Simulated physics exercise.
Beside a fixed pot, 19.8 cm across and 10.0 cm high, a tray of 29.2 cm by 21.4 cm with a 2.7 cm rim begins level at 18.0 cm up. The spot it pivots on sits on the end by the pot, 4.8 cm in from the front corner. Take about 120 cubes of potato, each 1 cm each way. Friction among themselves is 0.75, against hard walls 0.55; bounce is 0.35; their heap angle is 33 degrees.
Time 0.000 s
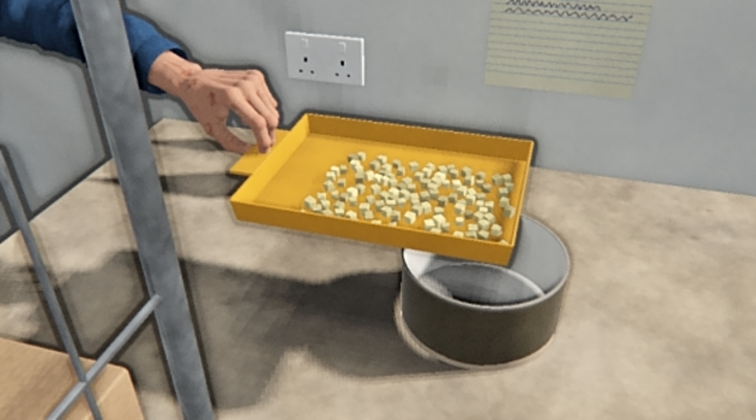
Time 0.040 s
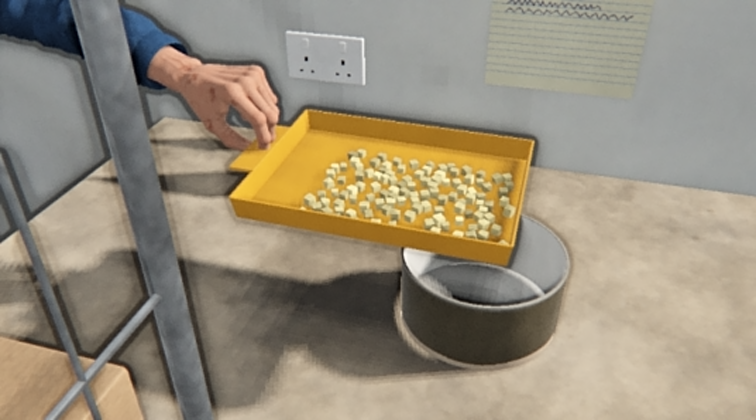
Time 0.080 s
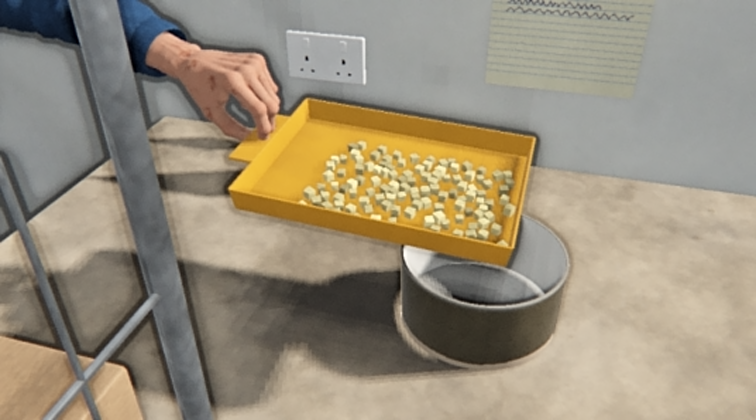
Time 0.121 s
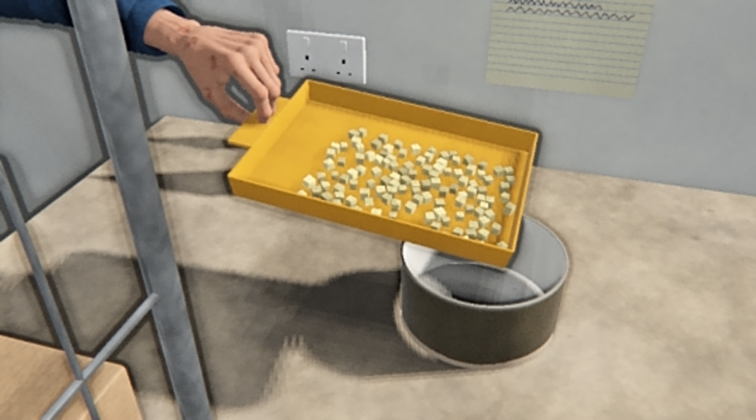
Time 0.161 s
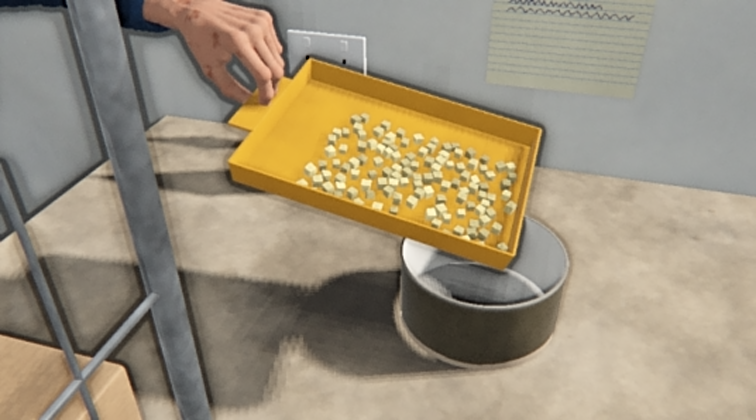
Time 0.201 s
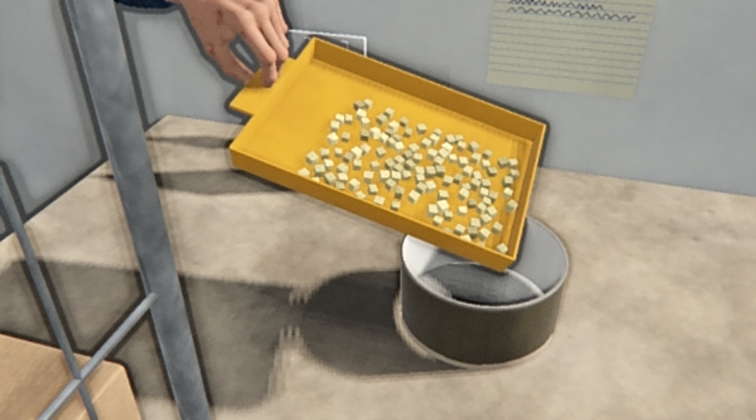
In the video, a hand lifts the left end of a yellow tray of small pale cubes above a worktop, steadily tilting the tray down toward the right, where a round dark pot sits beneath its lower end.
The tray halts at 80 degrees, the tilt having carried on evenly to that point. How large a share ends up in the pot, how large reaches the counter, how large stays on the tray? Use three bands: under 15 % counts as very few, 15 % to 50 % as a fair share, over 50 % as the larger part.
Pot: Very few; counter: The larger part; left on the tray: A fair share.
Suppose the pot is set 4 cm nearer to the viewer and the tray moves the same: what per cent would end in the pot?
0 per cent.
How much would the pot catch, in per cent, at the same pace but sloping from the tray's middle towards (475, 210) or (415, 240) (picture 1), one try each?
Some 5 and 0 per cent.
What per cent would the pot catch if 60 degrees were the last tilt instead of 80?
Result: Close to 0 %.
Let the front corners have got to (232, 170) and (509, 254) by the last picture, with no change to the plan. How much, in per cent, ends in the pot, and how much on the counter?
In the pot: 0 per cent; on the counter: 55 per cent.
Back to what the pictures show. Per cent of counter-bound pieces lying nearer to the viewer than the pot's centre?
Near 100 in a hundred.
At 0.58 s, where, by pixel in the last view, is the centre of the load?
At that time the load is centred around (494, 211).
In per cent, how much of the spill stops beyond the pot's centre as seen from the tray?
Share past the middle: Roughly 100 percent.
After 0.43 s, tilt 50 degrees; the tray holds 100 %, the pot 0 %.
Then, at 0.58 s, tilt 70 degrees; the tray holds 100 %, the pot 0 %.
After 0.86 s, tilt 80 degrees; the tray holds 45 %, the pot 0 %.
By 2.2 s all is still; pot 0 %, counter 70 %, tray 30 %.
